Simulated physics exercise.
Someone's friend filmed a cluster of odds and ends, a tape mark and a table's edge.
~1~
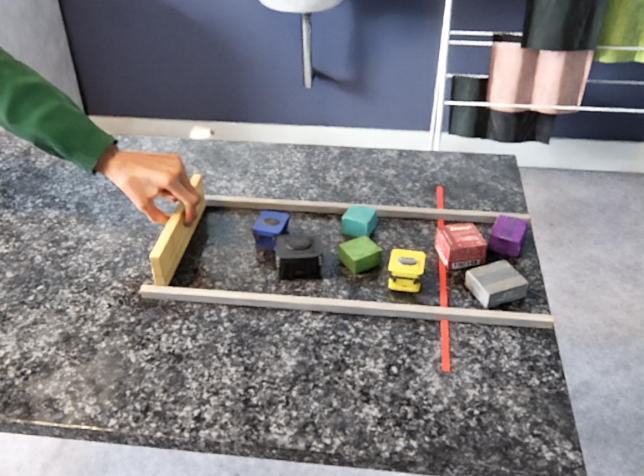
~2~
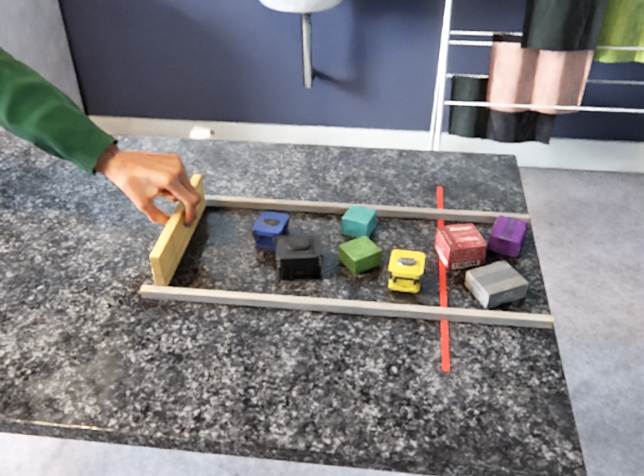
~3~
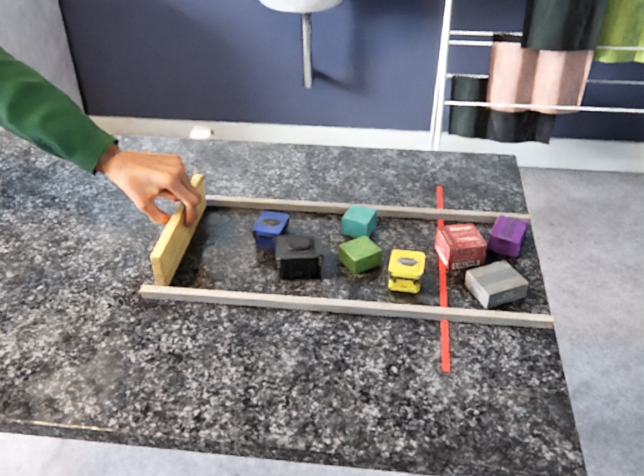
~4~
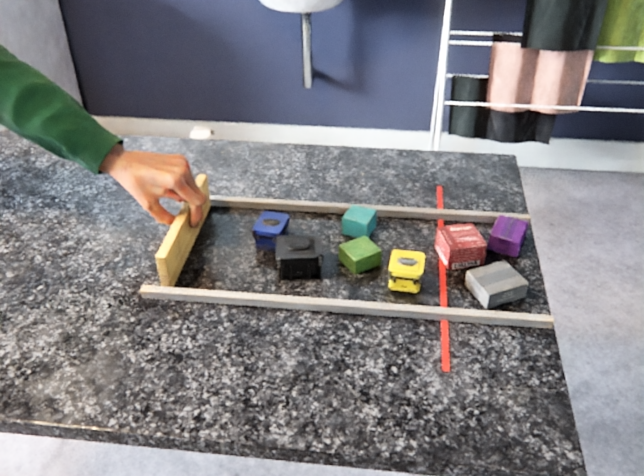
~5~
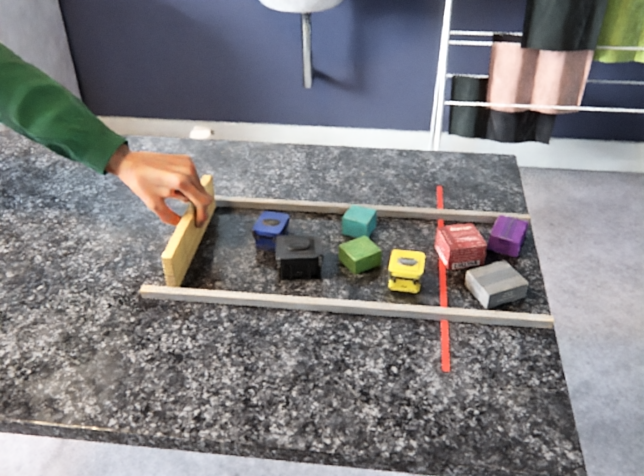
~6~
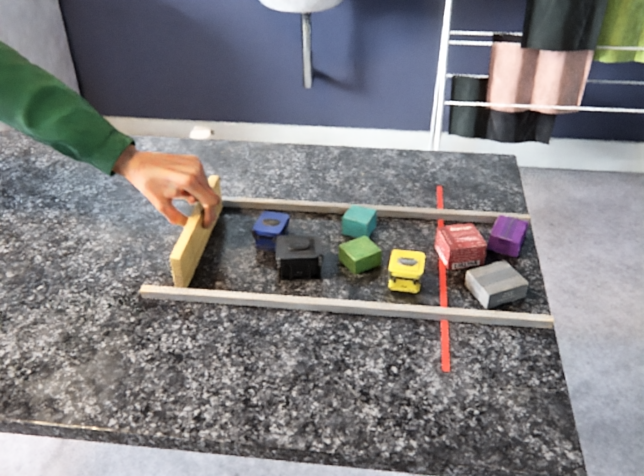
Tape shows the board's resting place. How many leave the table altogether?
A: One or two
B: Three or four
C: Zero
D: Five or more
One or two.
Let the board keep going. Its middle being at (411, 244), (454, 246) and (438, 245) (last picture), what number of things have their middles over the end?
The counts would come out as 0, 3 and 1.
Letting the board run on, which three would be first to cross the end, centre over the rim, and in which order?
First the purple box, then the grey box, then the red box.
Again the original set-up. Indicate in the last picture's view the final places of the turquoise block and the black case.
Okay, so first (455, 221), and next (467, 270).
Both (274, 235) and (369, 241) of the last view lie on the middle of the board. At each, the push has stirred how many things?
1 by the first point, 6 by the second.
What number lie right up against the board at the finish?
Contact count: 3.
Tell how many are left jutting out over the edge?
The tally is 2.
Soon after, none off yet; purple box at rest near (508, 235); grey box at rest near (496, 284); red box at rest near (460, 246).
At rest, the number that fall off is one or two; fallen, purple box.
